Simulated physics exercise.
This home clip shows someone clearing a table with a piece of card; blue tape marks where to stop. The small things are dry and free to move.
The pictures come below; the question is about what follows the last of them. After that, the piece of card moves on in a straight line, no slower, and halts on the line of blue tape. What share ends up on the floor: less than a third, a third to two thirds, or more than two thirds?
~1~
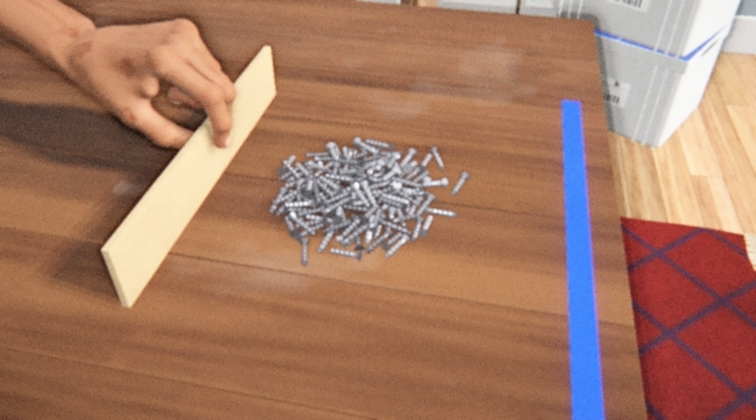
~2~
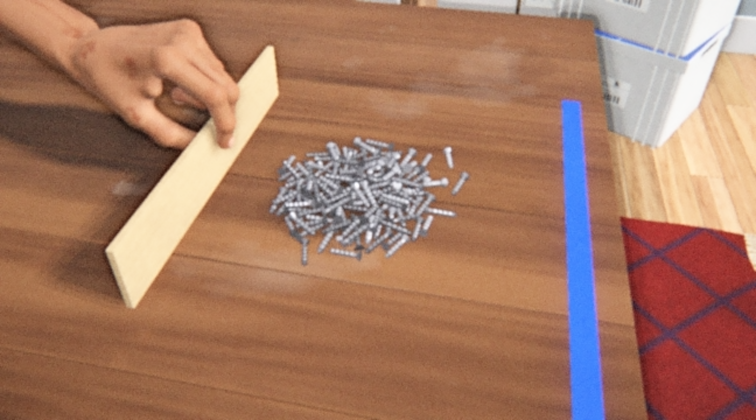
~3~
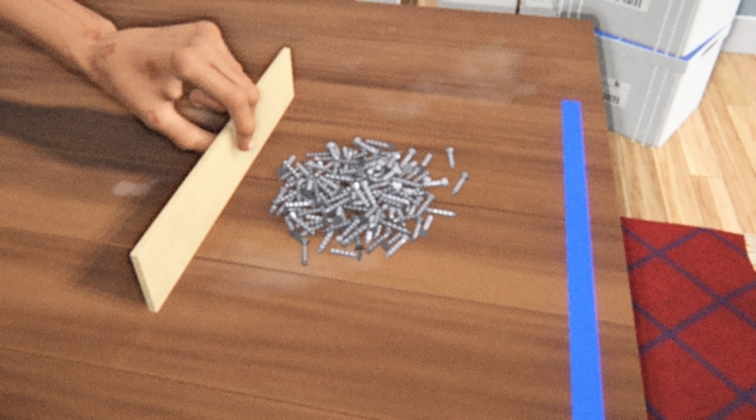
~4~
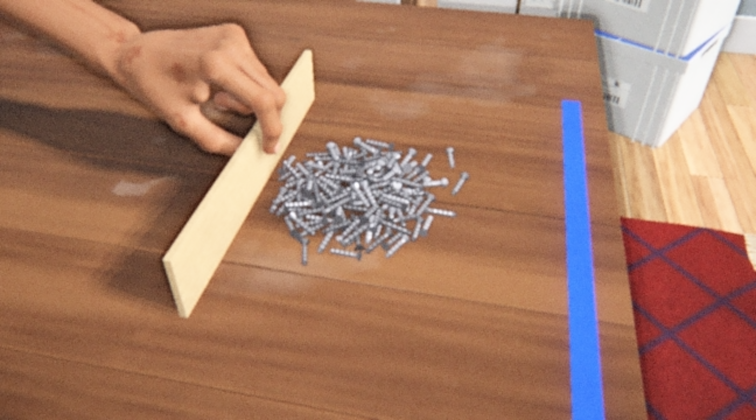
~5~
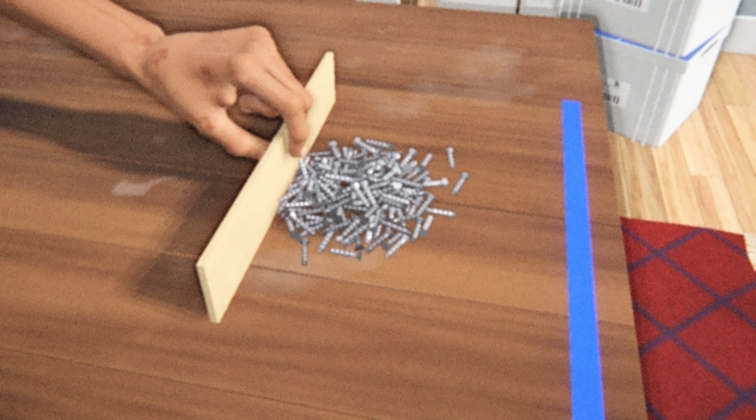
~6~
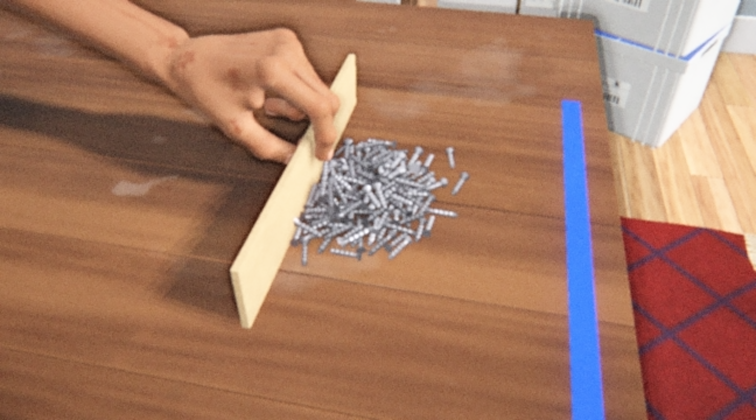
Exceeds two thirds.
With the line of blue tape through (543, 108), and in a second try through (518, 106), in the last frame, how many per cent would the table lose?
Case one: Around 50 percent; case two: 20 percent.
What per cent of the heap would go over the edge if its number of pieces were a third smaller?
Close to 70 per cent of the heap.
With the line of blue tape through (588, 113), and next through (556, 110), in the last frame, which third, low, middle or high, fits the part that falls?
First try: Above two thirds; second try: Between a third and two thirds.
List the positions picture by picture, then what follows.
The first frame shows piece of card (131, 258), at rest; blue tape (571, 111), about two fingers from the edge; edge at (622, 234); the heap (355, 191), steel screws.
The second frame shows piece of card (135, 258).
The third frame shows piece of card (158, 262); the heap (355, 191), just a few pushed along.
The fourth frame shows piece of card (189, 267).
The fifth frame shows piece of card (220, 272); the heap (355, 191), just a few pushed along.
The sixth frame shows piece of card (251, 277); blue tape (571, 111); edge at (622, 234); the heap (368, 193), roughly half pushed along.
Just after the last frame, piece of card still moving, near (455, 156); heap all on the table, its front near (571, 232).
A moment on, piece of card stopped at the blue tape; heap roughly two thirds over the edge.
Further on, piece of card stopped at the blue tape; heap the larger part over the edge.
When it is over, piece of card stopped at the blue tape; heap the larger part over the edge.
